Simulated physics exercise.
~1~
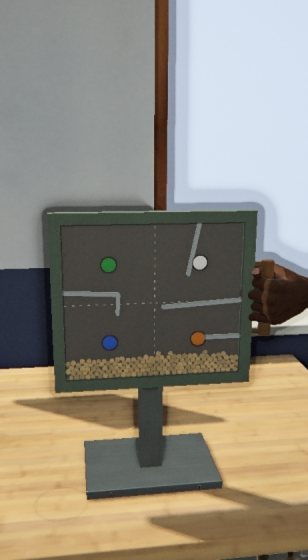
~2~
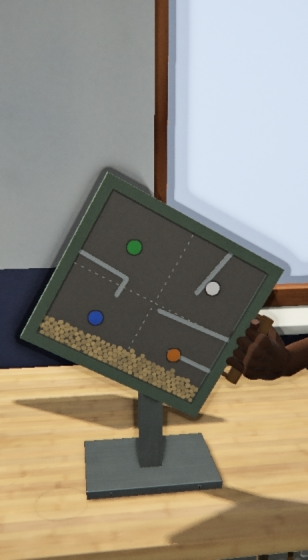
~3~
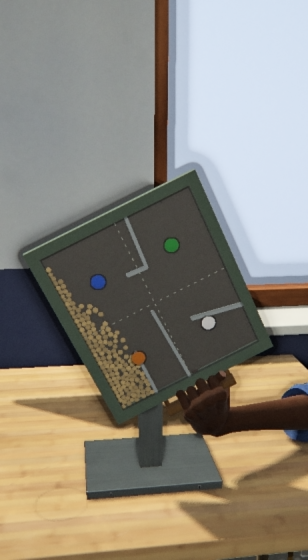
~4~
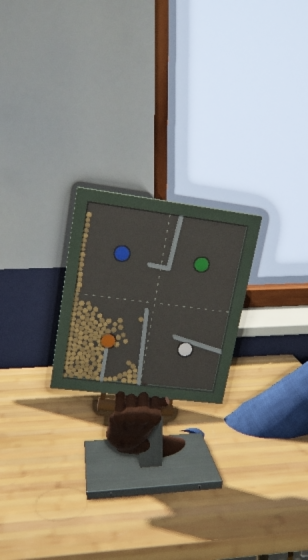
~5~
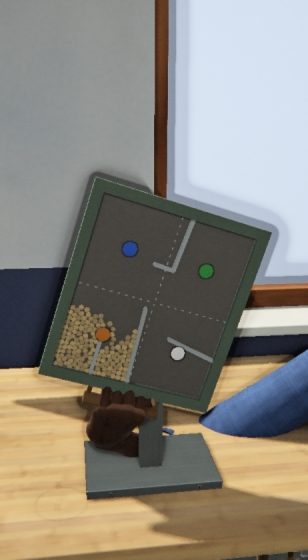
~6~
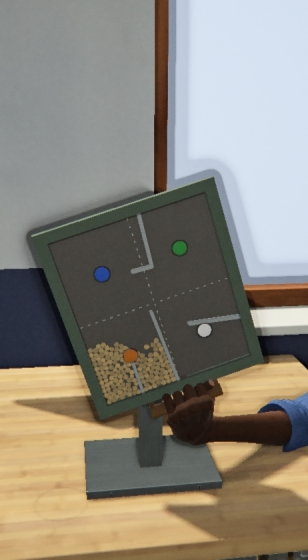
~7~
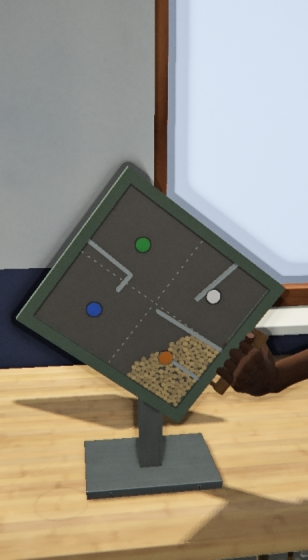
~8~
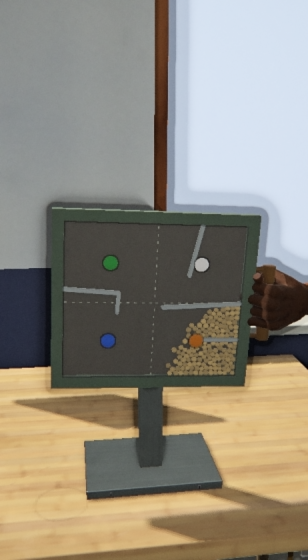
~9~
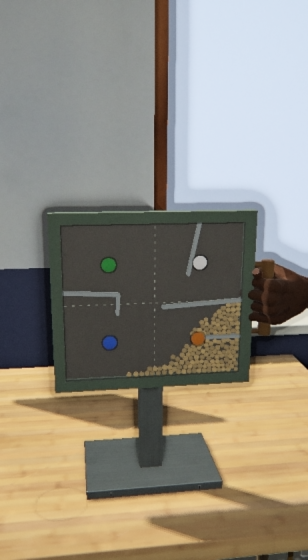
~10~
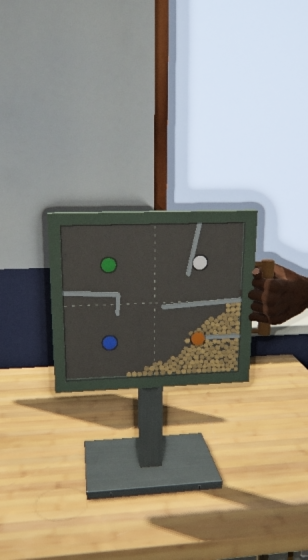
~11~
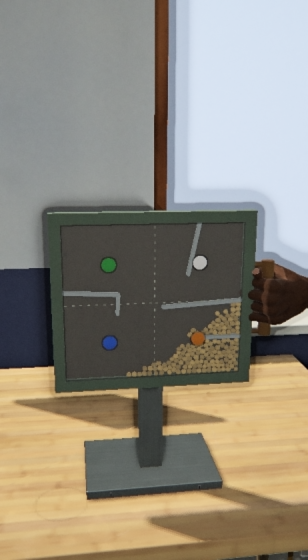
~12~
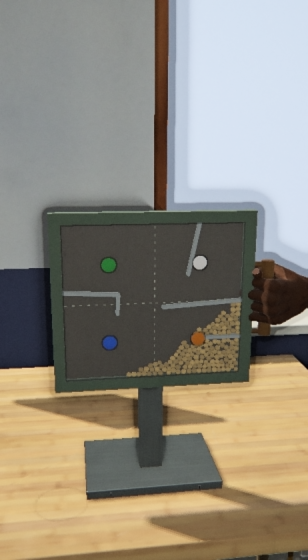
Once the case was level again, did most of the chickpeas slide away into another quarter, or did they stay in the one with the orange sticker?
Most of them stayed in the quarter with the orange sticker, piled against the right side, with only a few trailing into the blue one.
